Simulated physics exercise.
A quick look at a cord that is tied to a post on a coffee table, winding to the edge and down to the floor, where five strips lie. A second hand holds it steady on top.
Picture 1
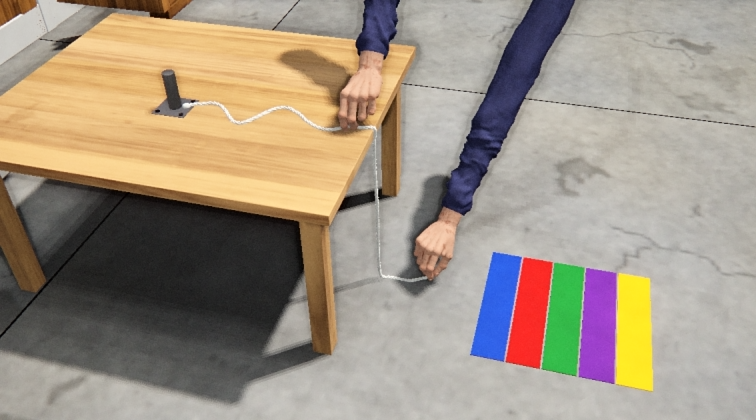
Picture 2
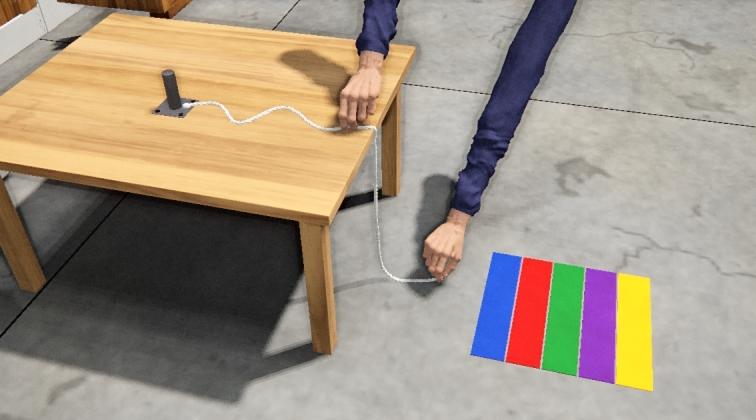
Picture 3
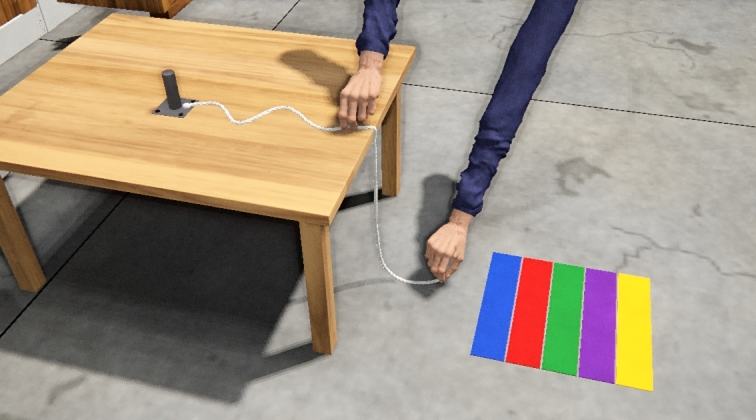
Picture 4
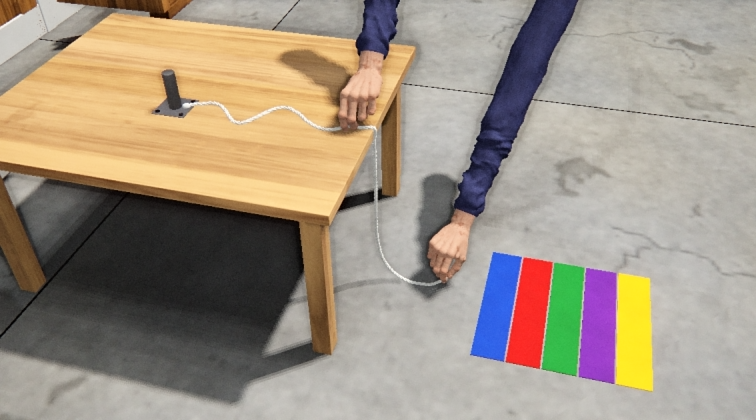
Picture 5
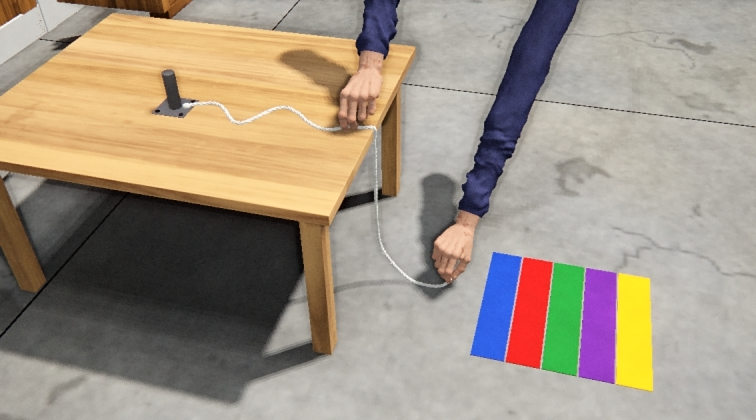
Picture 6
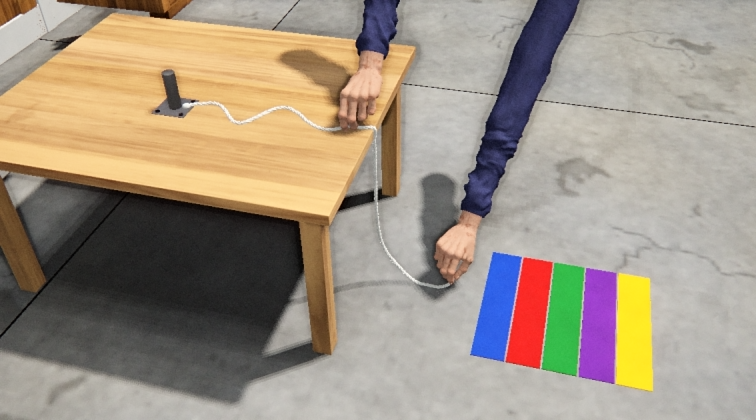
A hand held a white cord at the edge of a wooden table while the other hand, gripping its lower end near the floor, moved slightly right, beside five colored strips.
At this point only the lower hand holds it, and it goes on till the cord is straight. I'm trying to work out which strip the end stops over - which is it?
It stops over the purple one.
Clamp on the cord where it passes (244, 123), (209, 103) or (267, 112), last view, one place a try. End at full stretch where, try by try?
First try around (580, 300), second around (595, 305), third around (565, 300).
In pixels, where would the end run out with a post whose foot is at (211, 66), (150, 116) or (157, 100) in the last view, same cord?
Roughly (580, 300), then (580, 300), then (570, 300).
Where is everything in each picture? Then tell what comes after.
The first picture shows end (433, 275); blue (491, 337); red (526, 344); green (561, 351); purple (597, 358); yellow (634, 365).
The second picture shows end (442, 277); cord through (220, 105) (265, 113) (322, 129) (375, 155) (376, 214) (384, 269).
The third picture shows end (444, 277).
The fourth picture shows end (446, 278); cord through (220, 105) (265, 113) (322, 129) (375, 155) (376, 214) (390, 269).
The fifth picture shows end (451, 279).
The sixth picture shows end (453, 279); cord through (220, 105) (265, 113) (322, 129) (375, 155) (377, 214) (400, 268).
A little later, end near (530, 293); over red.
Next, end near (575, 301); over green.
When it is tight, end near (601, 306); over purple. The purple one.
